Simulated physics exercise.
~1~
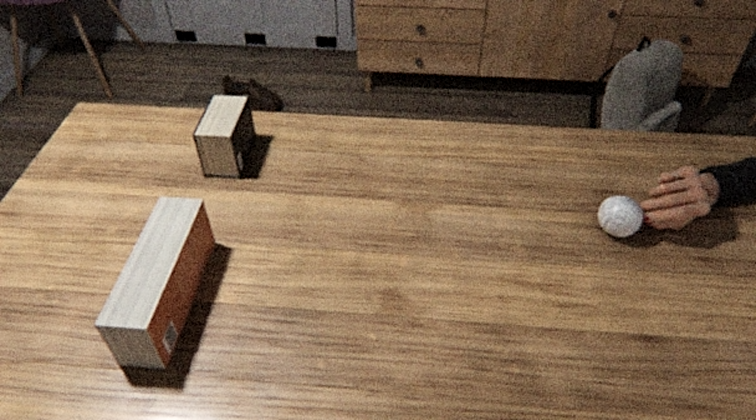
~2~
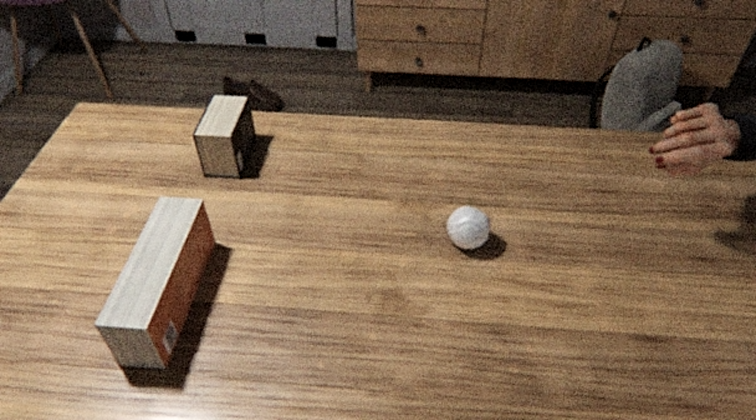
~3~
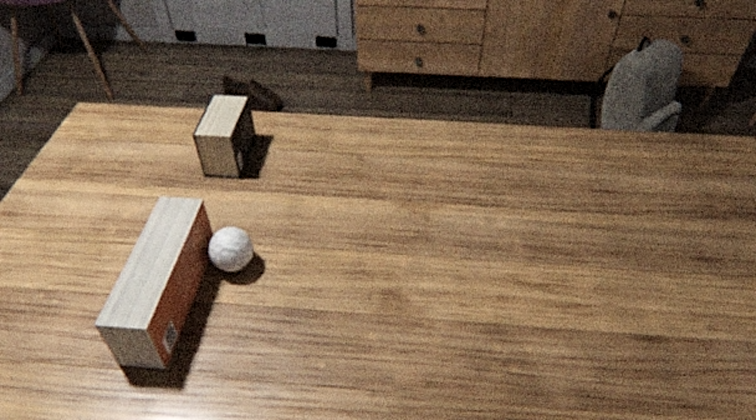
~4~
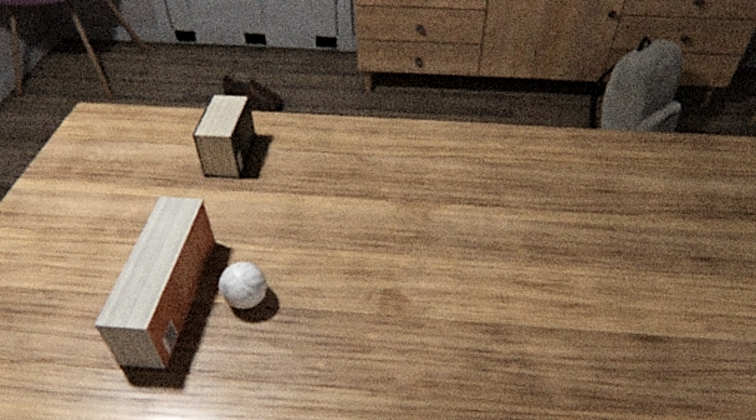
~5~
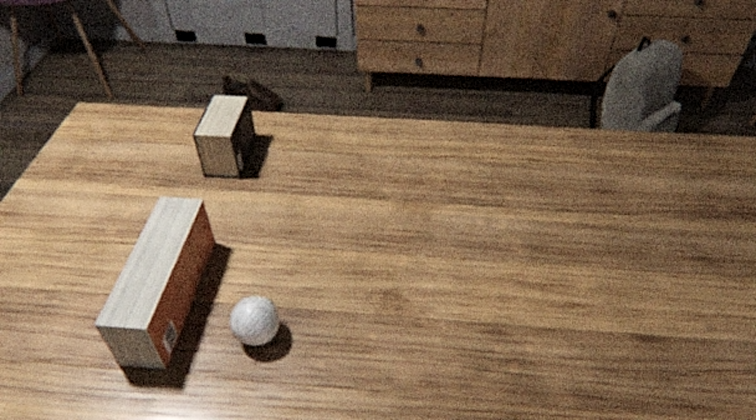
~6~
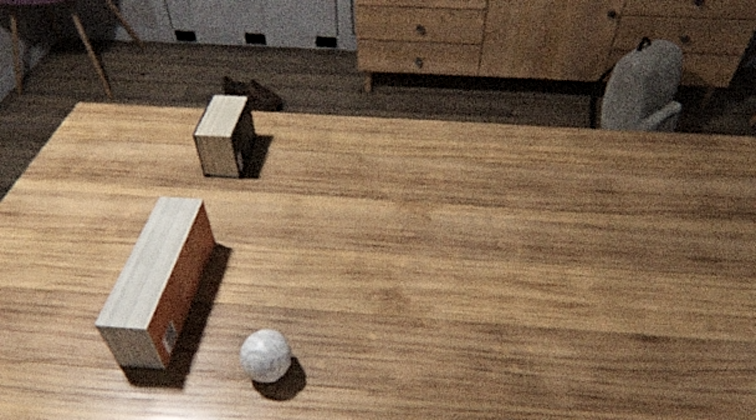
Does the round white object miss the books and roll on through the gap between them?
No, it does not get through. It hits the orange book and bounces off, rolling toward the near side of the table.
On a wooden table in a dim room, an orange book and a smaller black book stand on the left with a gap between them. A hand at the right sends a round white object rolling left across the tabletop, then lets go and draws back out of view. The object rolls up to the orange book, hits it near its far end and bounces off. It then comes back slightly to the right, rolling down toward the near side of the table. At the end it is near the lower edge of the view, and both books stand where they were.
